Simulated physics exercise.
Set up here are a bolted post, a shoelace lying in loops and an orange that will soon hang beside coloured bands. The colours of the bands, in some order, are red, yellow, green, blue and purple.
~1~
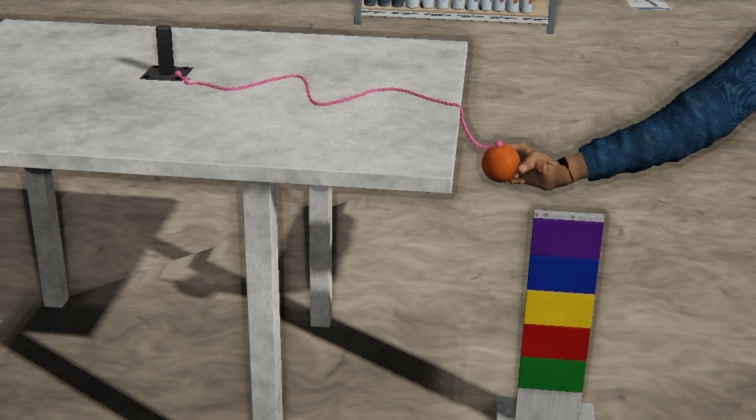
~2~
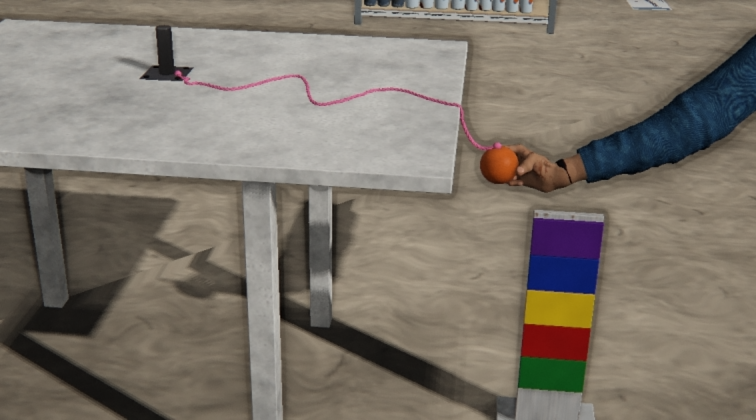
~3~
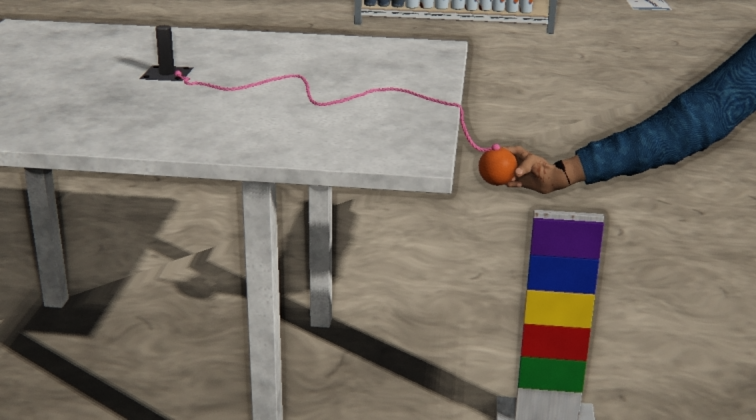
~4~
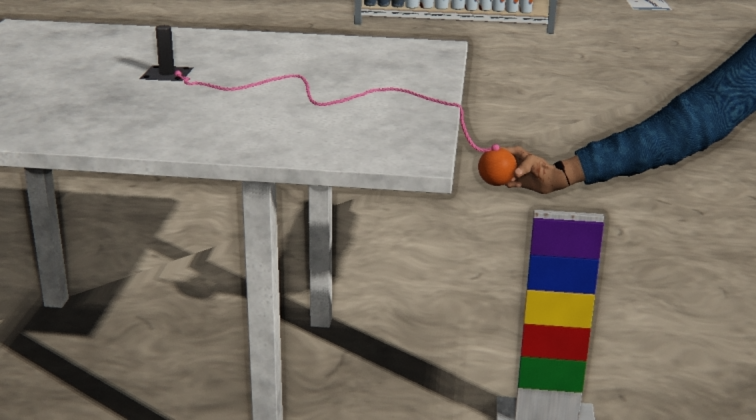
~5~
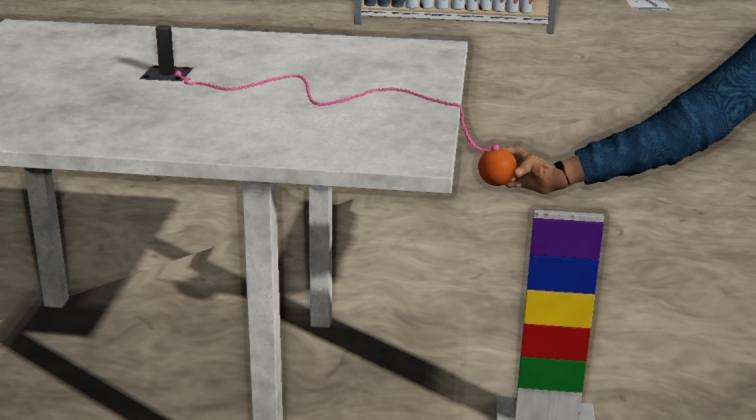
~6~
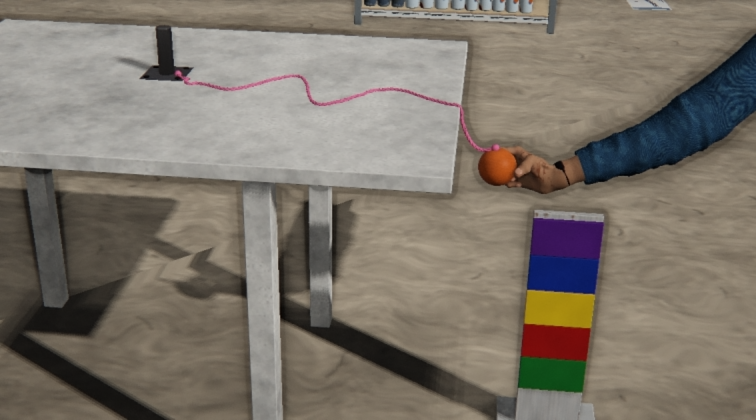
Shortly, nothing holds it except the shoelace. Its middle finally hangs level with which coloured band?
With the yellow band.
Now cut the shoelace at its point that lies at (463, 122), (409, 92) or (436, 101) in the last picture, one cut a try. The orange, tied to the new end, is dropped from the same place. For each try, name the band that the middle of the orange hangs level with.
Lab note - try 1: Blue; try 2: No band; try 3: Purple.
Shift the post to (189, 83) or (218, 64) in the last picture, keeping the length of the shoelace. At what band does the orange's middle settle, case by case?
Try one - red; try two - red.
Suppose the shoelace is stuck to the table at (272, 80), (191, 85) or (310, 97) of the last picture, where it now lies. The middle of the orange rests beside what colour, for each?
Results, in sequence: Blue / yellow / purple.
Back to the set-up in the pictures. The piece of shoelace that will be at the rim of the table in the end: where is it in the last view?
It's the piece you see at (354, 97).
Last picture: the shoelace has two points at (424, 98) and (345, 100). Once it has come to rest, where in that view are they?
I'd say about (456, 190) for one and about (450, 102) for the other.
Soon after, orange near (453, 271); level with blue.
After that, orange near (444, 296); level with yellow.
In the end, orange near (453, 299); level with yellow. Its middle rests at the yellow band.
